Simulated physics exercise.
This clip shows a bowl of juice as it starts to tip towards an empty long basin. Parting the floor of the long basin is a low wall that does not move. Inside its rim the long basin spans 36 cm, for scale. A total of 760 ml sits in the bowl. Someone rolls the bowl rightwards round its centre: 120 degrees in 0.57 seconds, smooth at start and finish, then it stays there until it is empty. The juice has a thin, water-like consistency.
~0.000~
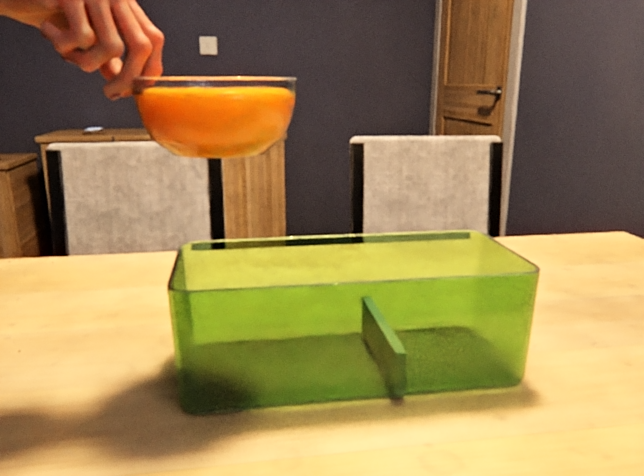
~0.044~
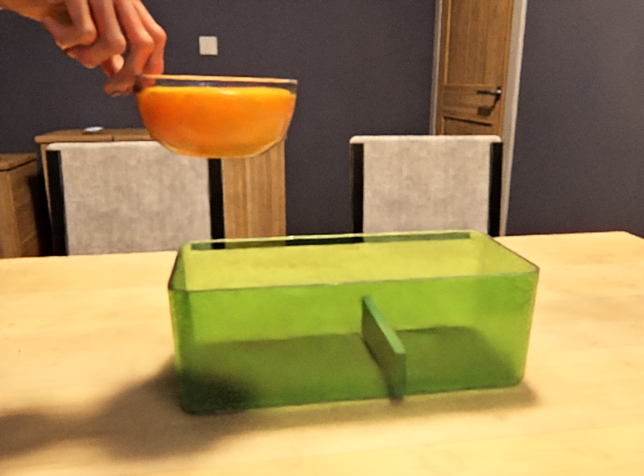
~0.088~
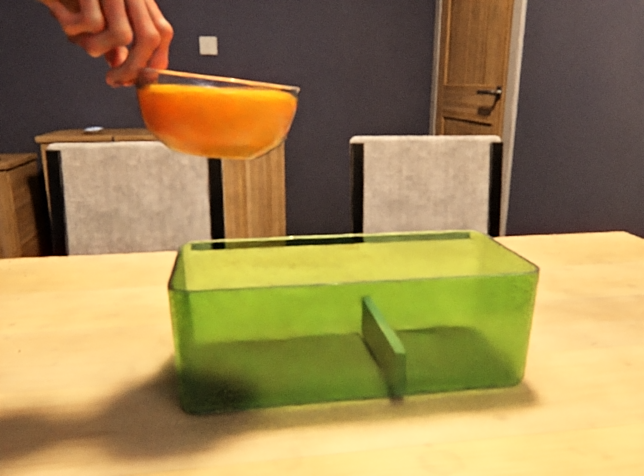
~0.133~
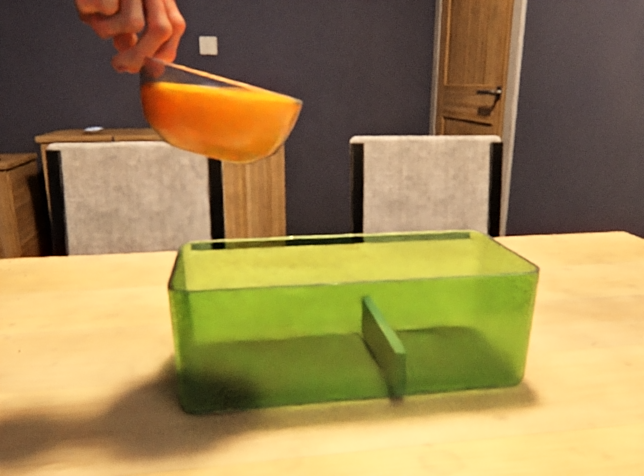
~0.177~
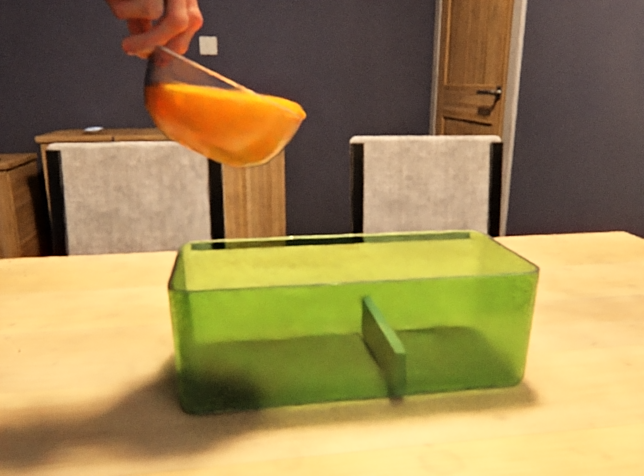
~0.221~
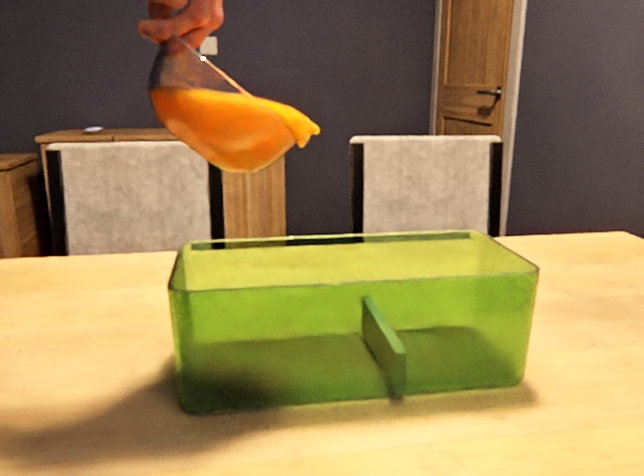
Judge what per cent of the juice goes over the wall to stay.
10 percent, roughly.
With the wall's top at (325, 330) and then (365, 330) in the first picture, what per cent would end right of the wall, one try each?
I'd say 65 percent on the first go, 25 percent on the next.
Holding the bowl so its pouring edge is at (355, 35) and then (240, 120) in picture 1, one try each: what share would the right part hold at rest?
60 then 15 %.
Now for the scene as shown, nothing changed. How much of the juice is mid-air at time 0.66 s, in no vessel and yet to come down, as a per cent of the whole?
About 5 per cent.
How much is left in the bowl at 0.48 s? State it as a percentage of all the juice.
Around 5 in a hundred.
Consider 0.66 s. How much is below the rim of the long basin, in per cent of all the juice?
Some 96 percent of the total.
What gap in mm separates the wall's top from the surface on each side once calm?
I'd say some 26 mm on the left and some 44 mm on the right.
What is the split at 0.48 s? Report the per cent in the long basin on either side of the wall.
Left roughly 60 per cent, right roughly 2.
By 0.48 s the tilt is 112° and 5 per cent is still to pour, 60 is left of the wall and 2 right of it.
By 0.66 s the tilt is 120° and 0 per cent is still to pour, 90 is left of the wall and 5 right of it.
By 0.86 s the tilt is 120° and 0 per cent is still to pour, 87 is left of the wall and 10 right of it.
By 1.07 s the tilt is 120° and 0 per cent is still to pour, 86 is left of the wall and 10 right of it.
At rest 86 per cent lies left of the wall, 10 right of it and 3 outside.
